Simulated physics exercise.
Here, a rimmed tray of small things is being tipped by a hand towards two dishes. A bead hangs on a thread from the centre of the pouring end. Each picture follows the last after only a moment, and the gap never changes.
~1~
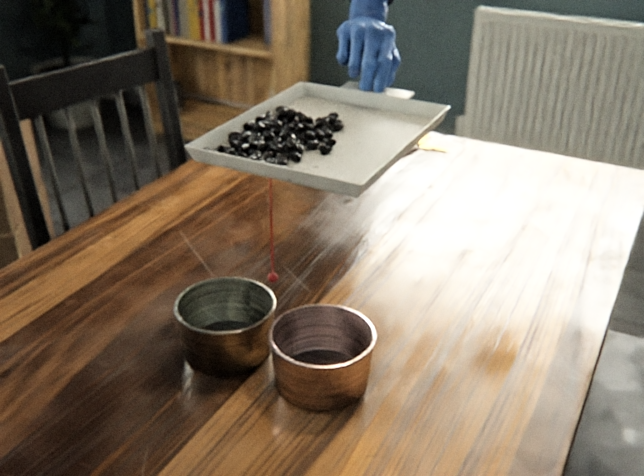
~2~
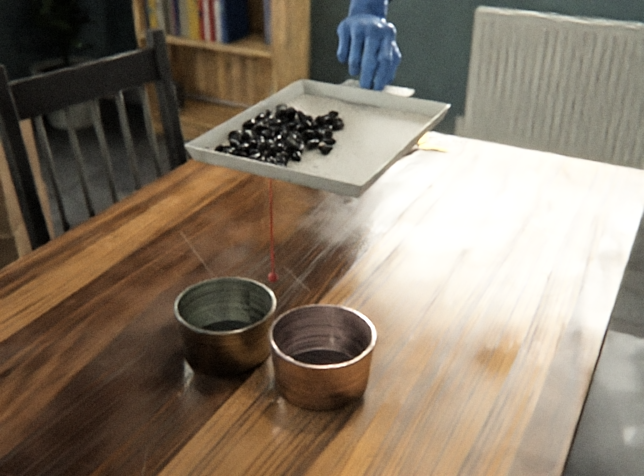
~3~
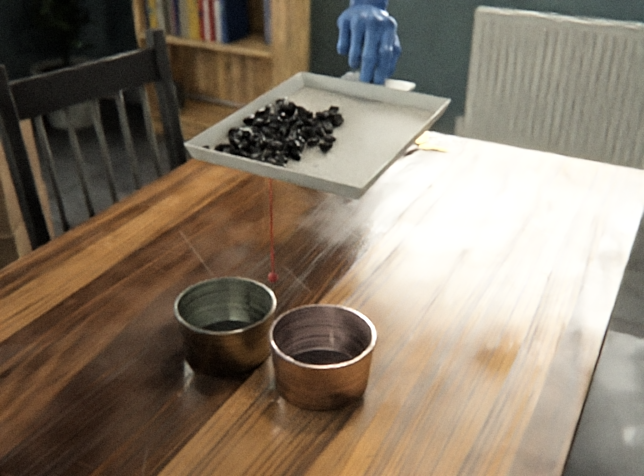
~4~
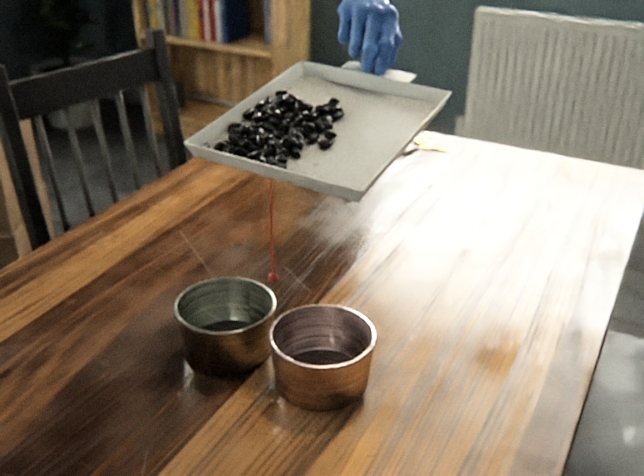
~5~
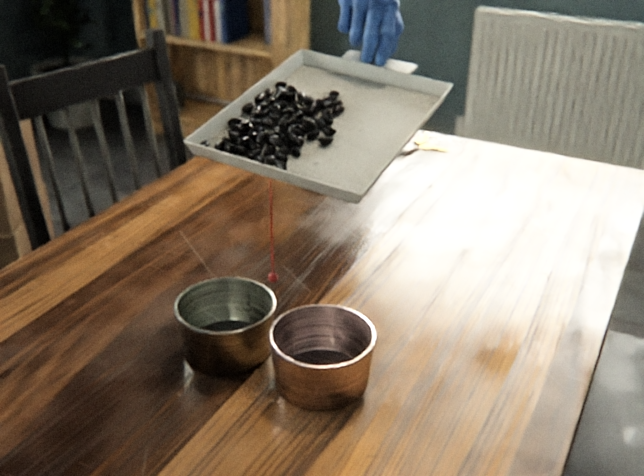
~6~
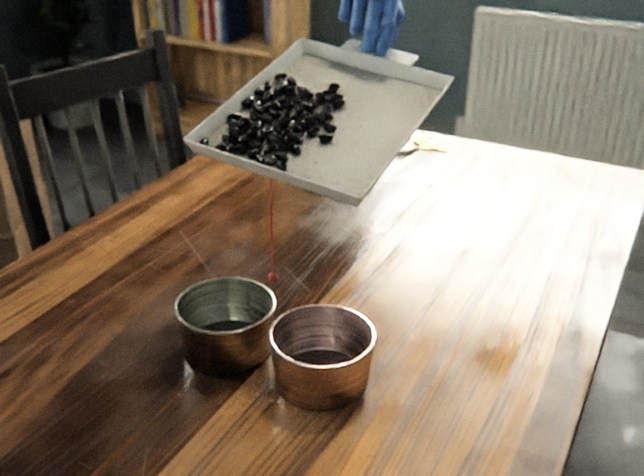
At the start, a blue-gloved hand holds a rimmed gray tray of shiny black beans almost flat above two dishes on a wooden table, with a red thread hanging below it. The hand gradually raises the far end, tilting the tray slightly toward the dishes, while the beans stay clustered.
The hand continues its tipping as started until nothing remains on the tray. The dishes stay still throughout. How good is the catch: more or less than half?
Mostly kept.
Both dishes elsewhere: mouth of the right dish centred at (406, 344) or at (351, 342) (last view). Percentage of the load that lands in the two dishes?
First 70 per cent, second 60 per cent.
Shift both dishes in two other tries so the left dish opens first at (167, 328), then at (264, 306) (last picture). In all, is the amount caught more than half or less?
Catch, run one: Below the halfway mark; run two: Past the halfway mark.
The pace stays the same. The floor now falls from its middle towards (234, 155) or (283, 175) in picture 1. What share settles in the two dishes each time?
In order, some 20 % and some 80 %.
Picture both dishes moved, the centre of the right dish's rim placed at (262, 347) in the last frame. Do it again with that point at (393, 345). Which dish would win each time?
Place 1: The one on the right side; place 2: The one on the left side.
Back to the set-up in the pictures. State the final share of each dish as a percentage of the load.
Result - left dish: 10 %; right dish: 70 %.
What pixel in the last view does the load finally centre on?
Resting centre, last picture - approx. (334, 372).
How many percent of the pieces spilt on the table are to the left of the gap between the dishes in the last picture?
Near 20 %.
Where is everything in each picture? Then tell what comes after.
The first picture shows corners of the pouring end at (194, 145) and (358, 181), level; middle of the load at (285, 134), black beans; left dish at (198, 347); right dish at (297, 382); bead on its thread at (273, 277).
The second picture shows corners of the pouring end at (193, 144) and (358, 181), level; middle of the load at (285, 133).
The third picture shows corners of the pouring end at (193, 143) and (358, 183), tipped barely, lowest at the right corner; middle of the load at (285, 130).
The fourth picture shows corners of the pouring end at (193, 141) and (358, 186), tipped a little, lowest at the right corner; middle of the load at (284, 126).
The fifth picture shows corners of the pouring end at (193, 139) and (358, 189), tipped a little, lowest at the right corner; middle of the load at (284, 122).
The sixth picture shows corners of the pouring end at (192, 138) and (358, 192), tipped a little, lowest at the right corner; middle of the load at (285, 118); left dish at (198, 347); right dish at (297, 382).
Soon after the last picture, tray tipped steeply; nearly all on the tray; a small part in the air.
A little later, tray tipped right over; about half on the tray; about a quarter in the right dish; a stray few in the left dish; a small part outside both; about a quarter in the air.
Later still, tray tipped past a quarter turn; about two thirds in the right dish; a small part in the left dish; about a quarter outside both.
At rest, tray tipped past a quarter turn; about two thirds in the right dish; a small part in the left dish; about a quarter outside both.
